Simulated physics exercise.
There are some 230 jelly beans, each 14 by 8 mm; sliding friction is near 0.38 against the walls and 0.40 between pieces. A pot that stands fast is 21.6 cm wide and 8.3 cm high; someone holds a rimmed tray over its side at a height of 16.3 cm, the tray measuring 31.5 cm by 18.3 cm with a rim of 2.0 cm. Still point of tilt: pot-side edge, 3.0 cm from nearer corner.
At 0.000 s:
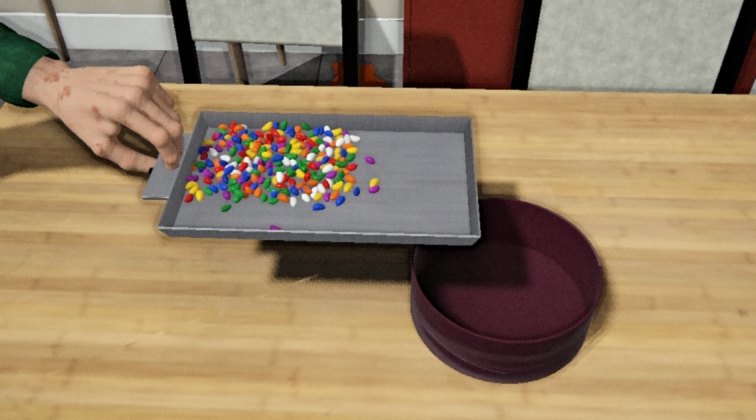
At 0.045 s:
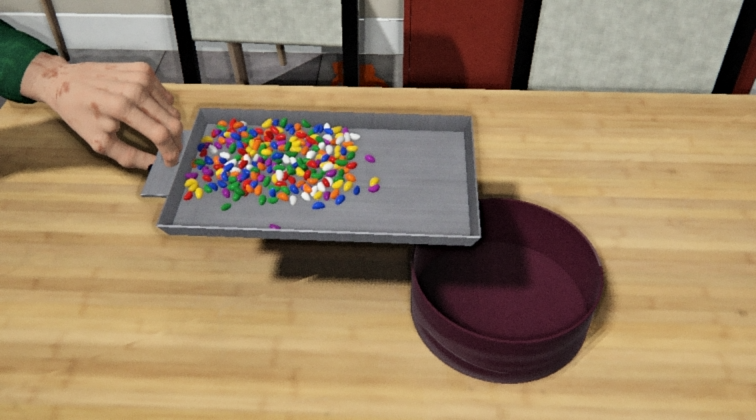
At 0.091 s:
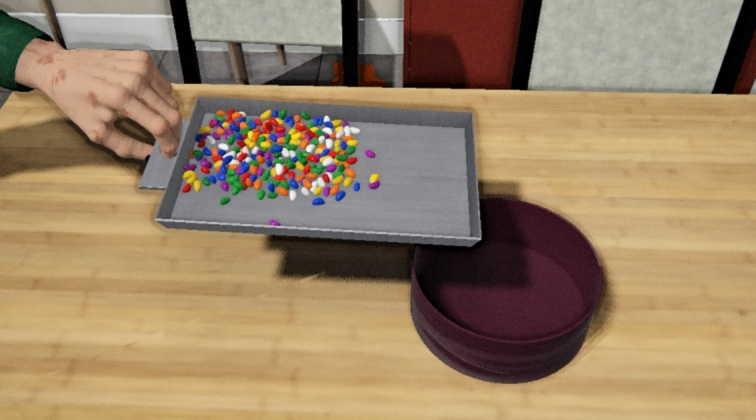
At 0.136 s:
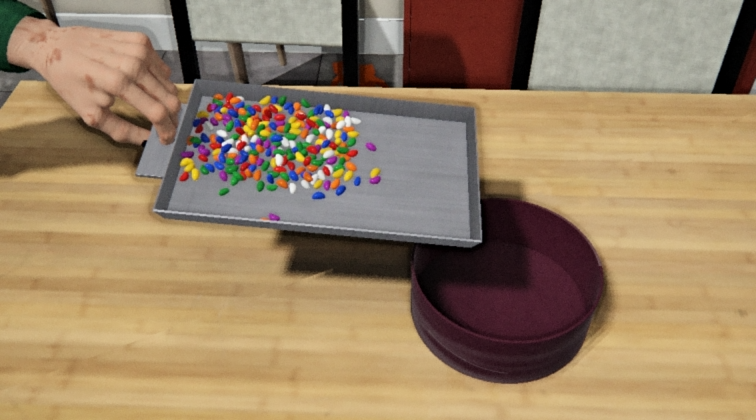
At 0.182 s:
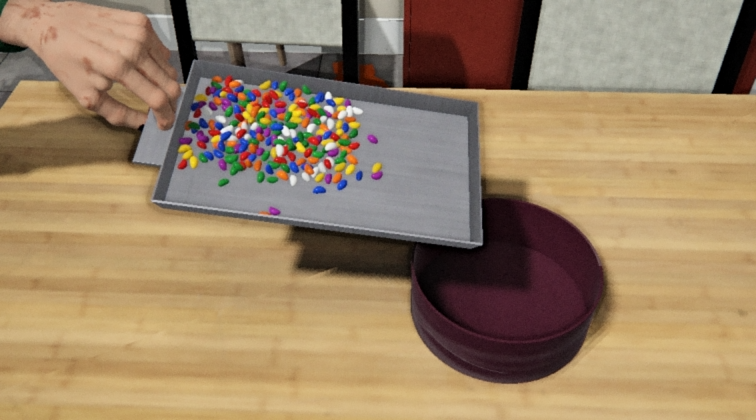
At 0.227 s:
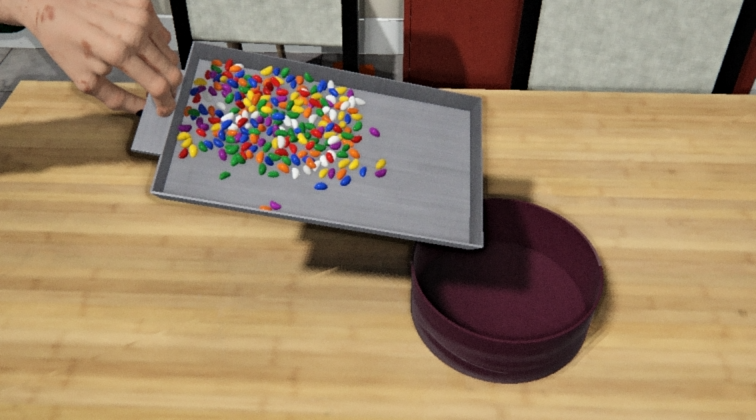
On a light wooden table, a hand at the left holds a gray rimmed tray of multicolored jelly beans, its right end over the edge of a dark maroon pot. The tray starts level, then the hand raises its left end steadily, slanting it down toward the right, while the beans stay clustered in the left part and the pot stays still.
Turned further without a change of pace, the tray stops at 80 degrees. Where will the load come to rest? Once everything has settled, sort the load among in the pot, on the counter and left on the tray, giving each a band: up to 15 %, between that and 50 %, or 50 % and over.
Pot: 50 % and over; counter: Between 15 and 50 %; tray: Up to 15 %.
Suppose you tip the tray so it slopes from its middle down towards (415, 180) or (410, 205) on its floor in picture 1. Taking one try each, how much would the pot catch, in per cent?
Roughly 60 per cent on the first try and 90 per cent on the second.
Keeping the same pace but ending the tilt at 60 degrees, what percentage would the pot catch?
In that case, near 55 percent.
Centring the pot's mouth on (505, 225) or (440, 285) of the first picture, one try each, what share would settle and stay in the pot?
First try about 0 per cent, second try about 70 per cent.
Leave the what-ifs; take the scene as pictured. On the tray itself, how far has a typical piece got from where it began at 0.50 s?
I'd say close to 6 centimetres.
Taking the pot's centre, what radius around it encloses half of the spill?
About 24 cm from the centre.
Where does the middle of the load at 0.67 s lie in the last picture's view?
Load centre, approx.: (441, 243) px.
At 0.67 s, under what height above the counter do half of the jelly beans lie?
The halfway mark is near 20 cm.
After 0.50 s, tilt 50 degrees; the tray holds 100 %, the pot 0 %.
Then, at 0.67 s, tilt 69 degrees; the tray holds 80 %, the pot 0 %.
Then, at 0.97 s, tilt 80 degrees; the tray holds 5 %, the pot 60 %.
By 2.4 s all is still; pot 60 %, counter 35 %, tray 0 %.
